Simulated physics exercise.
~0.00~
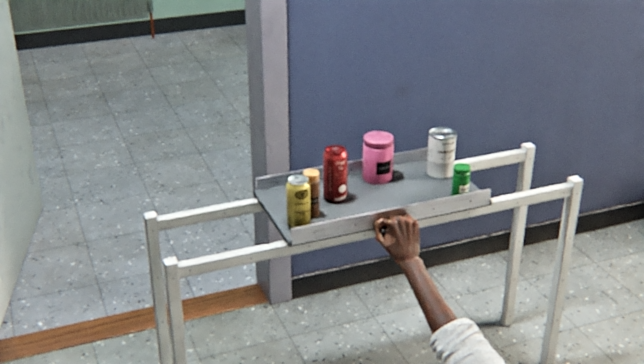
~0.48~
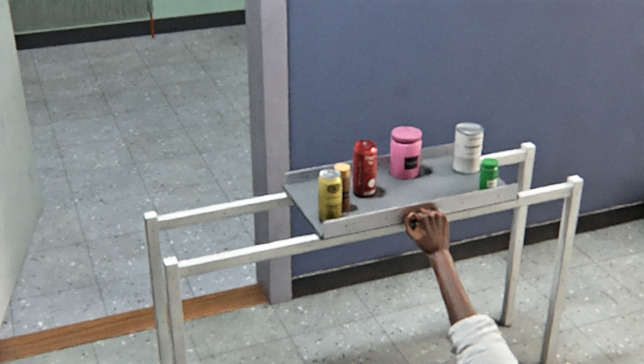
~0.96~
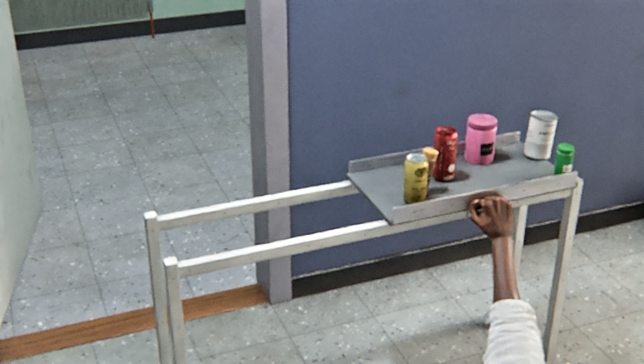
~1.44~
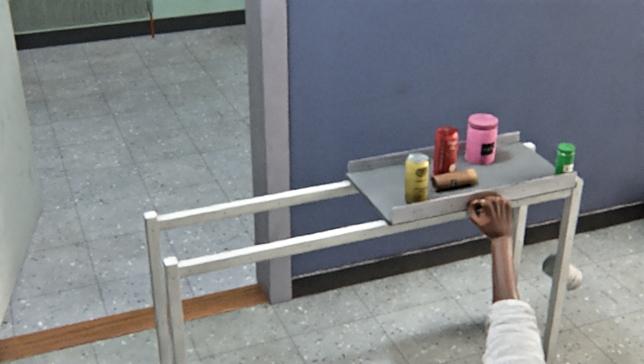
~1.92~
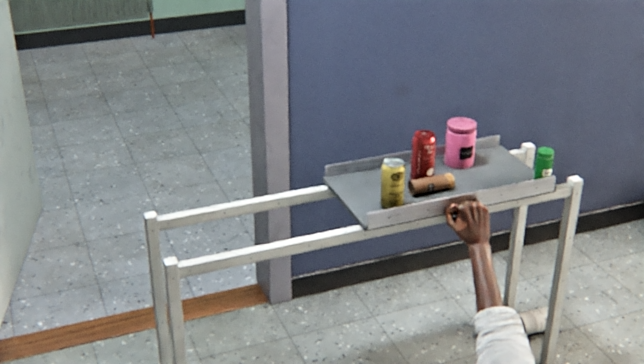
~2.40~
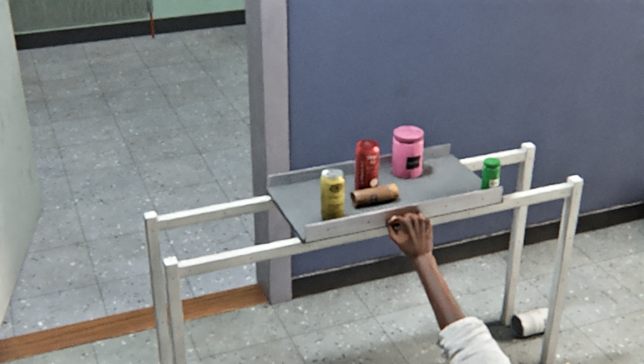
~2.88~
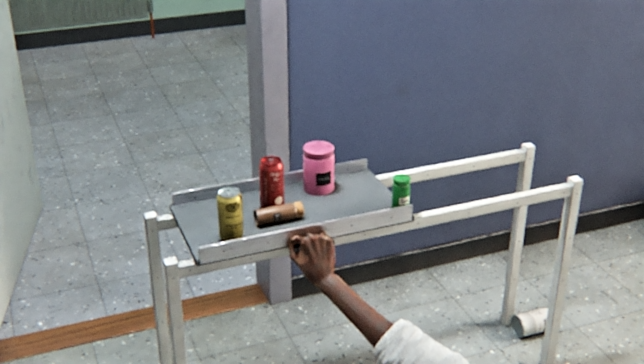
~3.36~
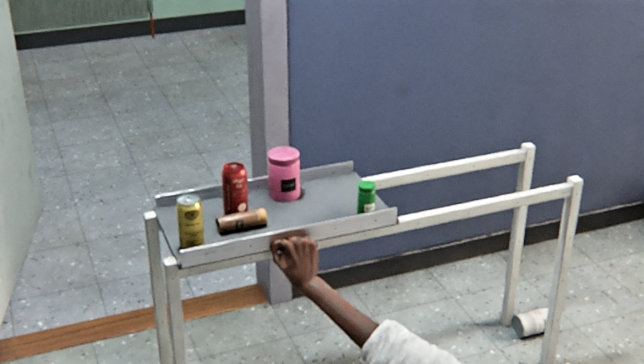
A grey tray rides on white metal runners before a blue wall and tiled floor, seen from slightly above, with a hand gripping its near edge. On it stand a yellow can, a small brown container, a red can, a pink jar, a white tin and a green container. The hand pushes the tray right to the end, where the brown container tips over and the white tin drops to the floor. The hand then moves the tray back left to the other end. The brown container stays lying down, the other four stand upright, and the tin lies below.
